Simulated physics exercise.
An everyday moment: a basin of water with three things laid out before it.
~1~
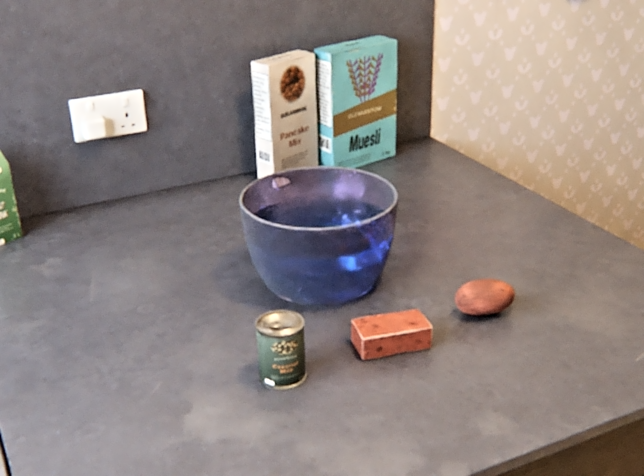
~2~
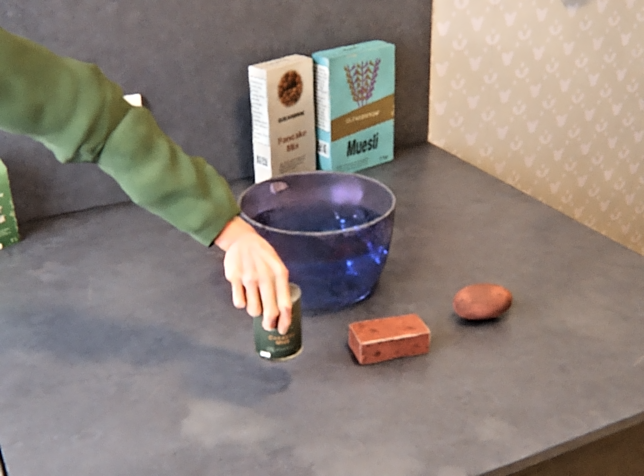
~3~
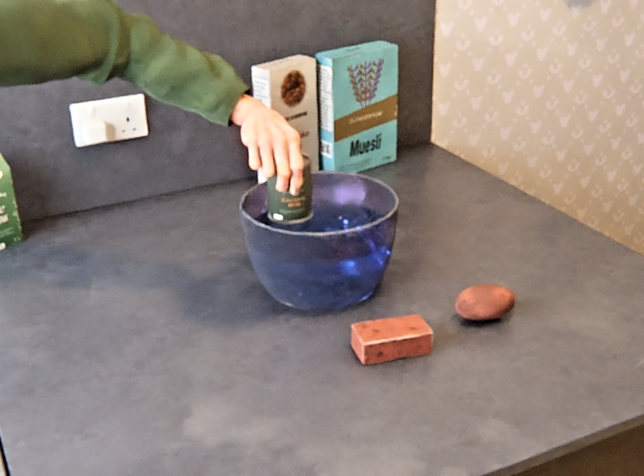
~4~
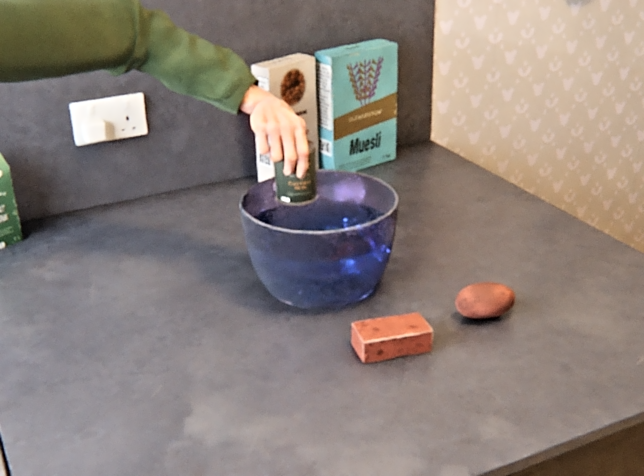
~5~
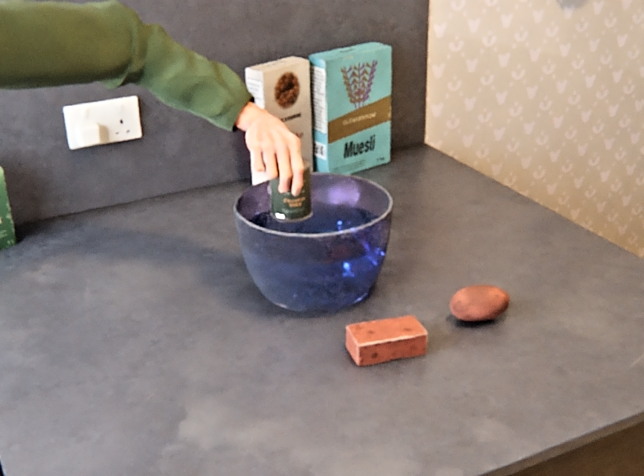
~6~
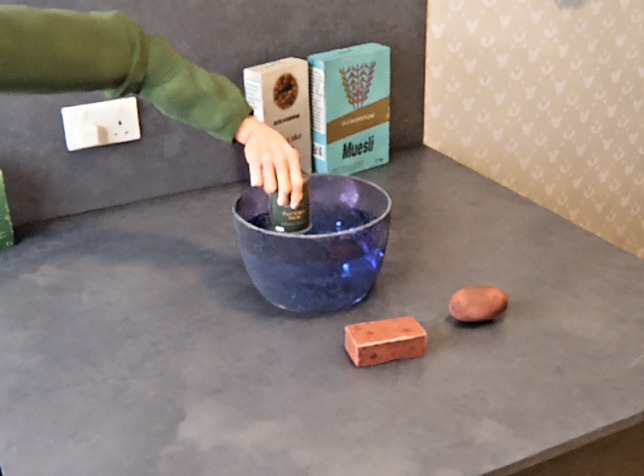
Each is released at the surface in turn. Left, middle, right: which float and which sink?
Starting at the left, it drops under, then it drops under, then it drops under.
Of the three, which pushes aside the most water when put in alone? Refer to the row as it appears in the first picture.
That would be the one at the far left, I'd say.
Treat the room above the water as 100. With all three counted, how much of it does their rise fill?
Estimate: Roughly 28 %.
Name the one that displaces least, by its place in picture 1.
I say it's the item at the right end.
A moment on, the tin of food drops to the bottom.
Further on, the piece of brick drops to the bottom.
When it is over, the potato drops to the bottom; afloat, none of them.
